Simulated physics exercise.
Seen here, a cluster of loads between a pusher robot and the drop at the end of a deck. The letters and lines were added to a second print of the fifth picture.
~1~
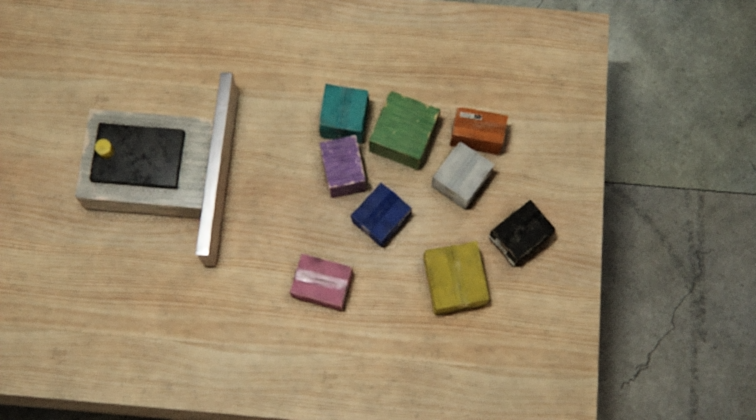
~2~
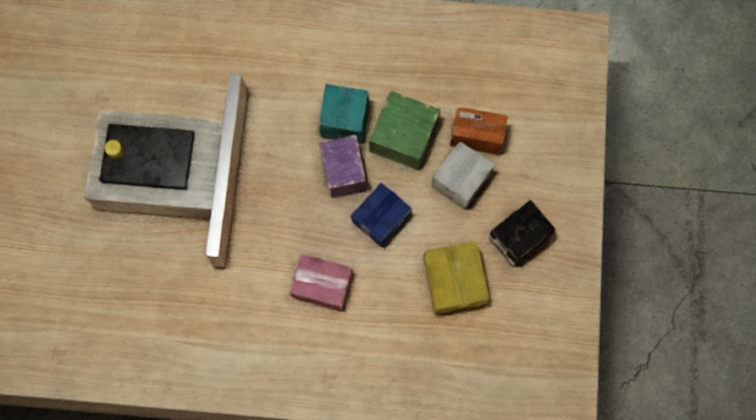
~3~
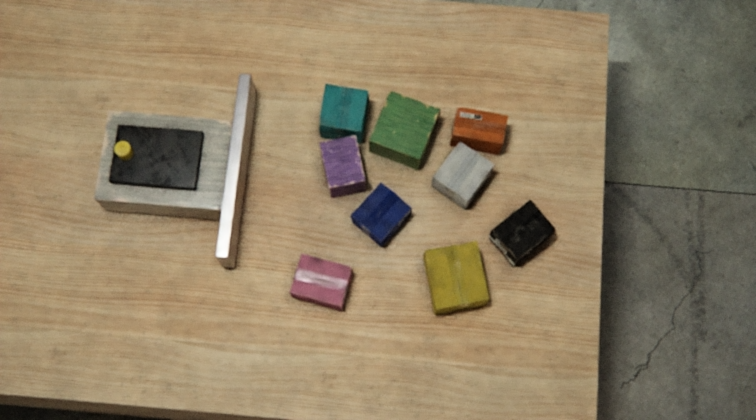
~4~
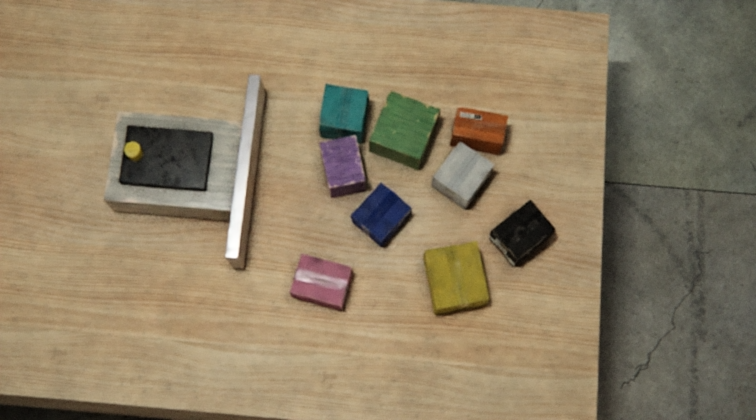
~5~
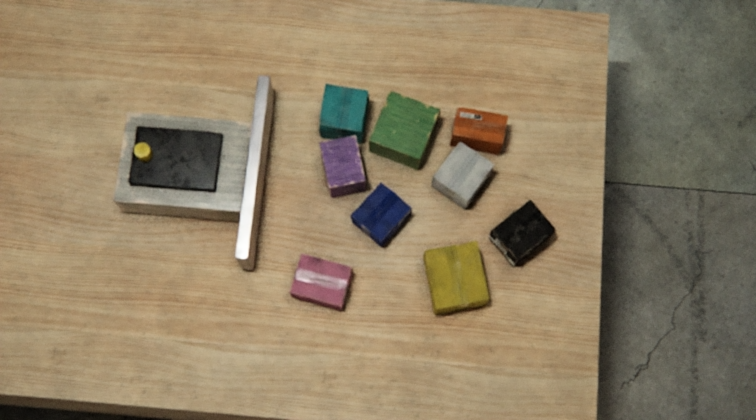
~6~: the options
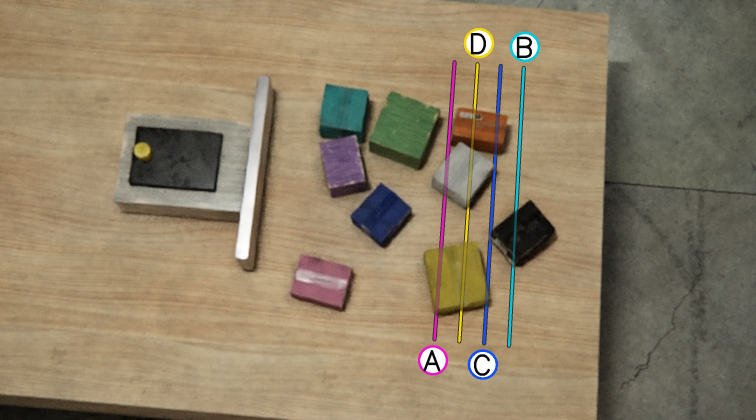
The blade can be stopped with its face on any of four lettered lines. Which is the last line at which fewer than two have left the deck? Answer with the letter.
No farther than B.
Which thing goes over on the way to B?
It is the orange parcel.
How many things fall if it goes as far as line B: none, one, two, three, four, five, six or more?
By then, one.
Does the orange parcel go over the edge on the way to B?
By then, yes.
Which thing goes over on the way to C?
The orange parcel.
On the marked copy, A at (445, 196); B at (517, 202); C at (493, 200); D at (469, 198).
With B. Early on, robot (279, 167); pink box (361, 298); orange parcel (484, 131).
Further on, robot (373, 175); orange parcel (575, 138); black parcel (526, 236).
At the end, robot (447, 181); orange parcel over the edge; black parcel (592, 244); one fallen.
As for the rest, A is within the limit but short; C is within the limit but short; D is within the limit but short.
